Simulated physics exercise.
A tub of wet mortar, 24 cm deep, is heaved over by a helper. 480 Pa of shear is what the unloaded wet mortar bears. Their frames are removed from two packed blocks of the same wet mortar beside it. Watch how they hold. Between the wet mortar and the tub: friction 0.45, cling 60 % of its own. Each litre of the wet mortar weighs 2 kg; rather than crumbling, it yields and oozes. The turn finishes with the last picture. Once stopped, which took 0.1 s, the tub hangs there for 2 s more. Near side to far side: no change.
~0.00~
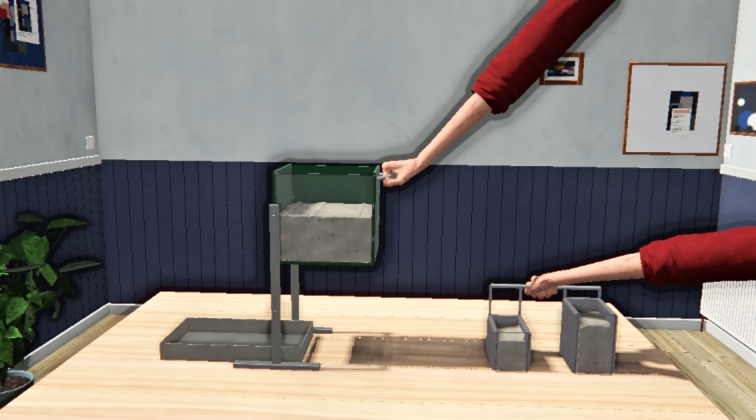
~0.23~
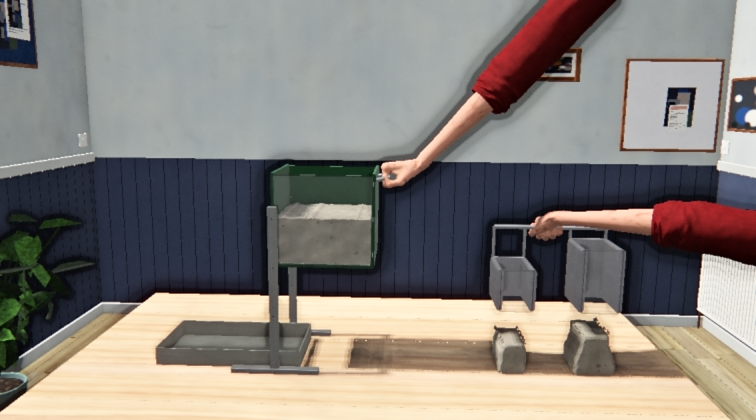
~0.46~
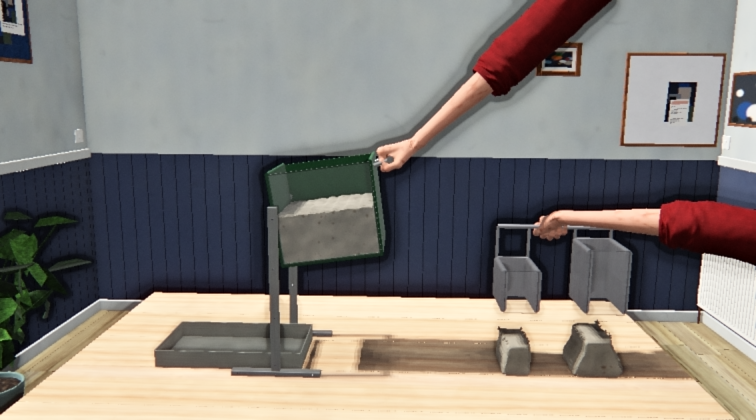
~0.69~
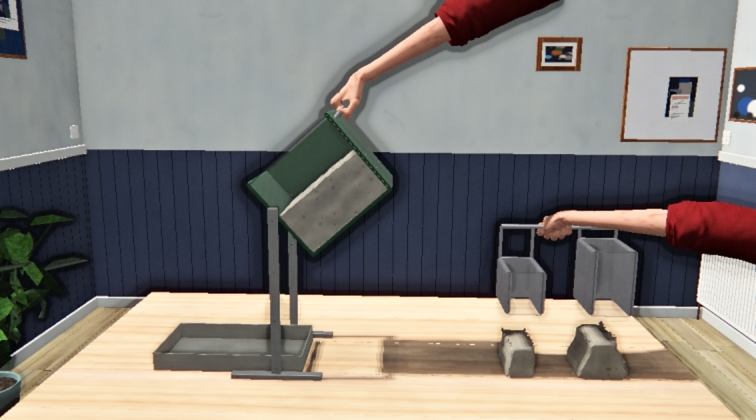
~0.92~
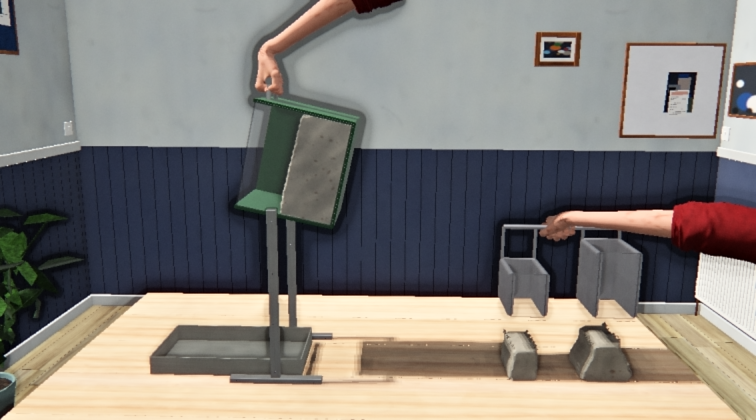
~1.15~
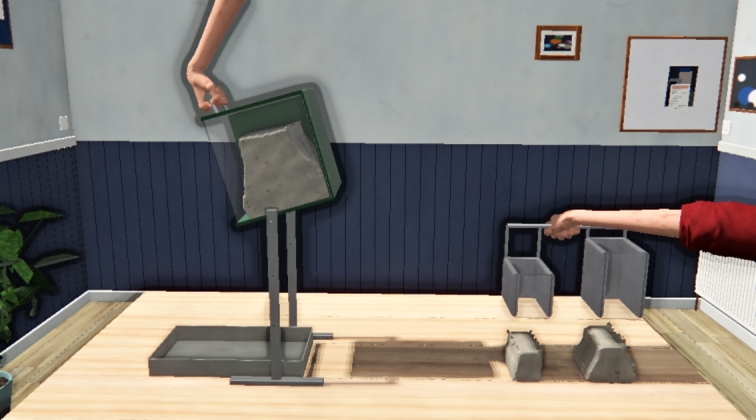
Two metal box molds rose in one hand's grip, leaving two gray blocks that slumped slightly, then another hand swung the green tub up and over leftward past upright, the gray mortar inside shifting.
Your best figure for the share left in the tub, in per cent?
I would say about 41 %.
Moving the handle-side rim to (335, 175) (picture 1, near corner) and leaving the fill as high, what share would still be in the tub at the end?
Some 55 per cent, I reckon.
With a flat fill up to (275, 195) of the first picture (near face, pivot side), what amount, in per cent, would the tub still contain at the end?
About 25 %.
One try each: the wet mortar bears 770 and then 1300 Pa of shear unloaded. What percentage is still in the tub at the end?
About 45 % first, about 45 % second.
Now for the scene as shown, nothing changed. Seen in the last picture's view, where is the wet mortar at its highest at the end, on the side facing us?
The highest point is near (293, 182) in the last picture.
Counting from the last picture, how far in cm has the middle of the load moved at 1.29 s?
9 cm.
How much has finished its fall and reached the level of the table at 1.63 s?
About 55 %.
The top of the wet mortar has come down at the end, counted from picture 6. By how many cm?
About 13 cm.
After 1.29 s, the tub is at 106 degrees and holds 72 %.
After 1.46 s, the tub is at 106 degrees and holds 44 %.
After 1.63 s, the tub is at 106 degrees and holds 41 %.
After 1.80 s, the tub is at 106 degrees and holds 41 %.
After 3.15 s, the tub is at 106 degrees and holds 41 %.
